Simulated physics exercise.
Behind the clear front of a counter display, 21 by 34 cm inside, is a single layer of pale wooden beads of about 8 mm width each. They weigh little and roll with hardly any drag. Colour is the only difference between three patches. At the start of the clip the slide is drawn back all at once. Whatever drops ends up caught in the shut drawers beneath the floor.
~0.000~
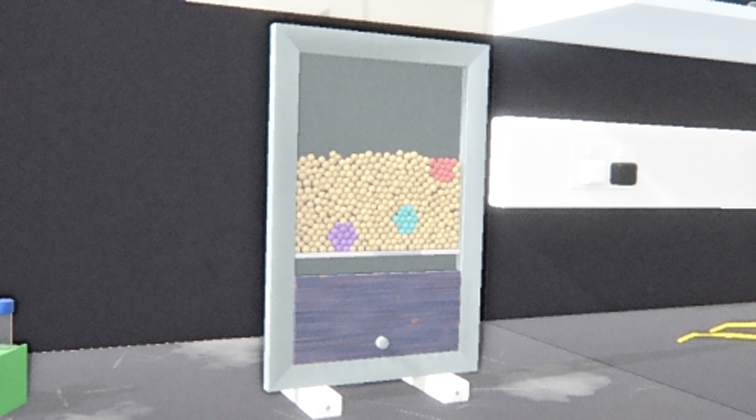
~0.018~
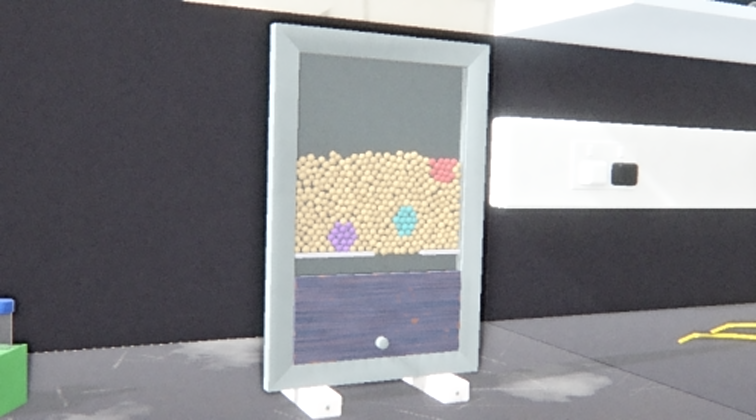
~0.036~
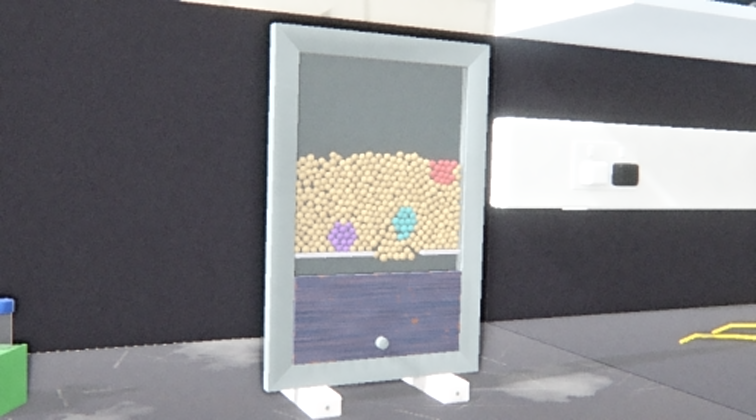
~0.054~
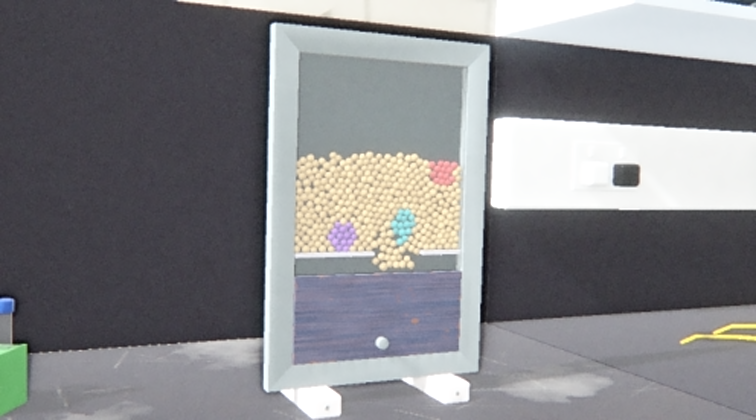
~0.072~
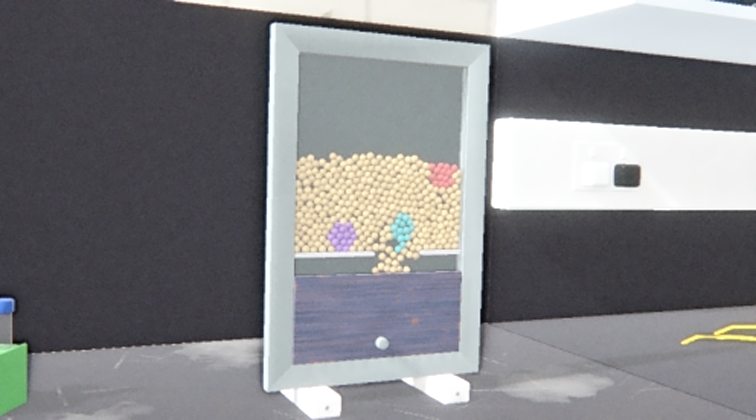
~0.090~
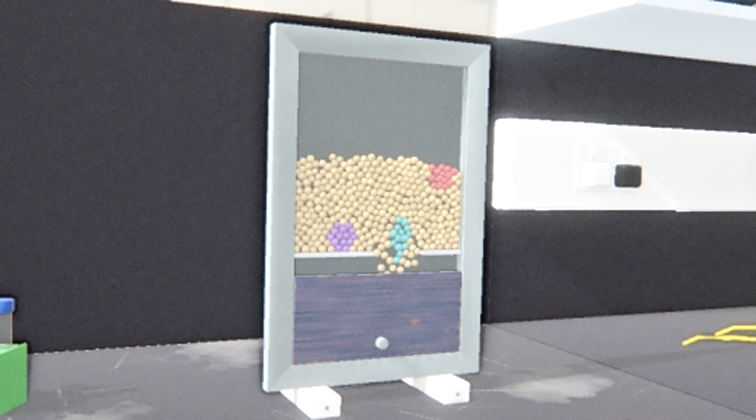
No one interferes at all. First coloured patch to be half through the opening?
The turquoise one.
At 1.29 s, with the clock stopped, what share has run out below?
80 per cent, give or take.
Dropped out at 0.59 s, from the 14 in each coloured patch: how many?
From red, 8; from turquoise, 14; from purple, 0.
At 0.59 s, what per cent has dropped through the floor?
My estimate is some 60 per cent.
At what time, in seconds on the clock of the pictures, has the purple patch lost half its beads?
Time: Close to 1.0 s.
After 0.24 s, 25 % are out; out of 14, red 0, turquoise 14, purple 0.
After 0.59 s, 60 % are out; out of 14, red 8, turquoise 14, purple 0.
After 1.29 s, 80 % are out; out of 14, red 14, turquoise 14, purple 12.
All still by 1.8 s, 85 % are out; out of 14, red 14, turquoise 14, purple 12; half out at red 0.58 s, turquoise 0.16 s, purple 0.91 s.
